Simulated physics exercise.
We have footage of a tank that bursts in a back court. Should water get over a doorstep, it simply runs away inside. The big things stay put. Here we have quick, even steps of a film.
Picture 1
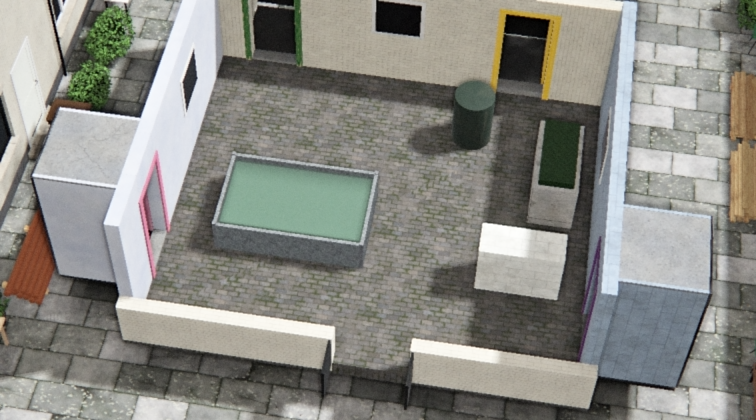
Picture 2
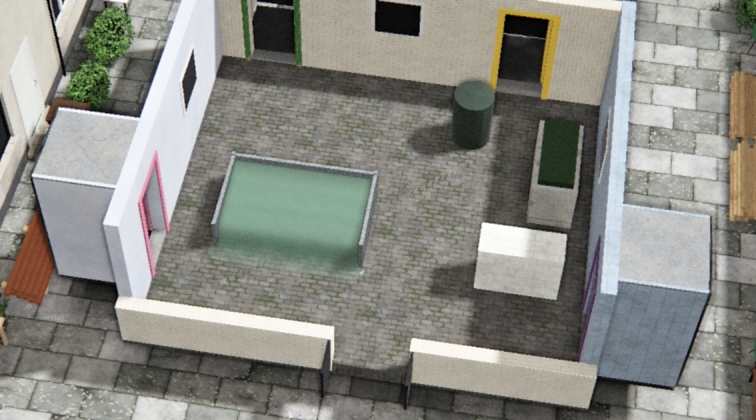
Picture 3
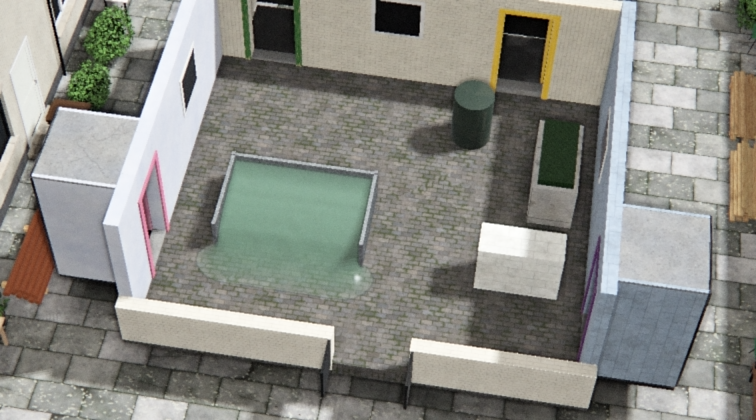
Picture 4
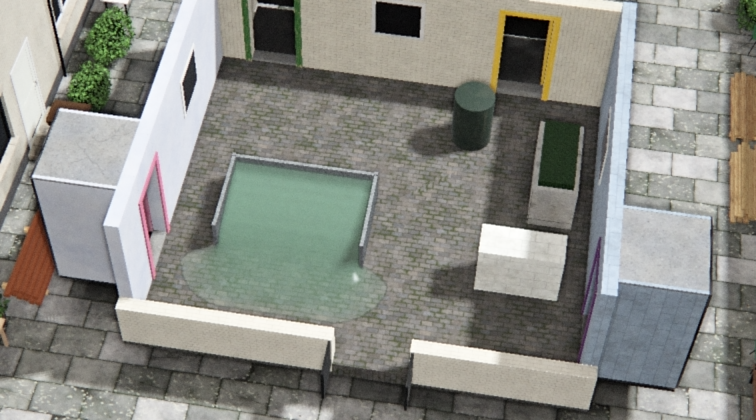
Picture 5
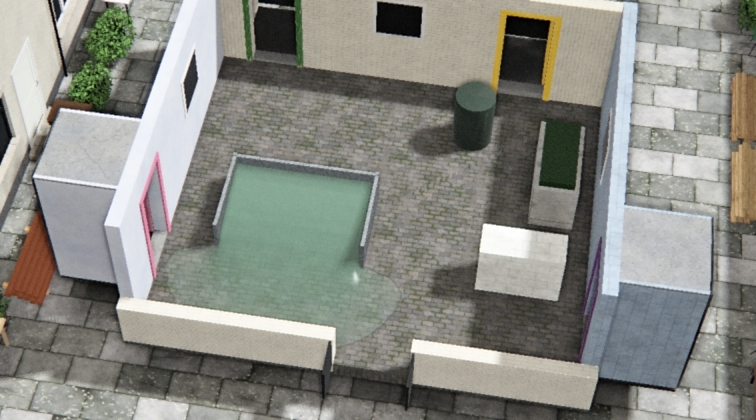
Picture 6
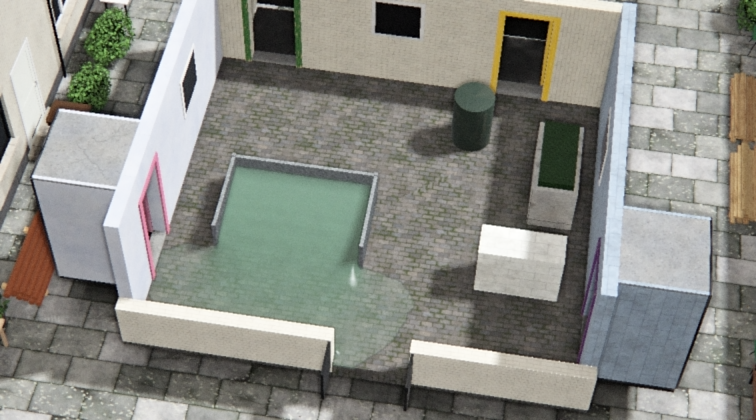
A tank of green water loses its front wall and water spreads across the paved court.
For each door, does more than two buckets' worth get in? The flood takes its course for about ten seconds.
Door by door: The green door, yes; the purple door, yes; the pink door, yes; the yellow door, no.
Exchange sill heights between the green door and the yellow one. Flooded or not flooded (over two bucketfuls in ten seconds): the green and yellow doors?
I'd say green doesn't reach it while yellow doesn't reach it.
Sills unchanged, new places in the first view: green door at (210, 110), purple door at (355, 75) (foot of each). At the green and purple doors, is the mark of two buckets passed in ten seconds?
The green one does not overflow, while the purple one does not overflow.
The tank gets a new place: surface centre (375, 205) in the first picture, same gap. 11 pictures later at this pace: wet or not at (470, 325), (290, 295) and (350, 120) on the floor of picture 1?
Log: Flood; flood; no flood.
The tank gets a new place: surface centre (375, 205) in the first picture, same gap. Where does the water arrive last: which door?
It's the door marked yellow.
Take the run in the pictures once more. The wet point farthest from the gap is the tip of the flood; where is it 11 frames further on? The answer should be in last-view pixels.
Somewhere about (495, 376).
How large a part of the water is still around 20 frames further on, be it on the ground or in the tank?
Roughly 86 percent.
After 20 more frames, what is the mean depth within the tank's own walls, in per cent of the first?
About 16 per cent.
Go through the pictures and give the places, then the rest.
The tank at (297, 201) is whole and still, in the first picture.
The front is at (211, 247), out from the gap at (288, 249), in the second picture.
The front is at (201, 257), out from the gap at (288, 250), in the third picture.
The front is at (189, 276), out from the gap at (289, 251), in the fourth picture.
The front is at (379, 322), out from the gap at (290, 251), in the fifth picture.
Water pours out at (288, 252) and has run to a hidden place, in the sixth picture.
A moment on, water covers 20 % of the floor; the green door not reached, the purple door not reached, the pink door wet at the sill, nothing in, the yellow door not reached.
Next, water covers 20 % of the floor; the green door not reached, the purple door not reached, the pink door wet at the sill, nothing in, the yellow door not reached.
Then, water covers 45 % of the floor; the green door not reached, the purple door under two buckets in, the pink door over two buckets in, the yellow door not reached.
Later, water covers 60 % of the floor; the green door over two buckets in, the purple door far over two buckets in, the pink door over two buckets in, the yellow door not reached.
In the end, water covers 85 % of the floor; the green door over two buckets in, the purple door far over two buckets in, the pink door over two buckets in, the yellow door wet at the sill, nothing in.
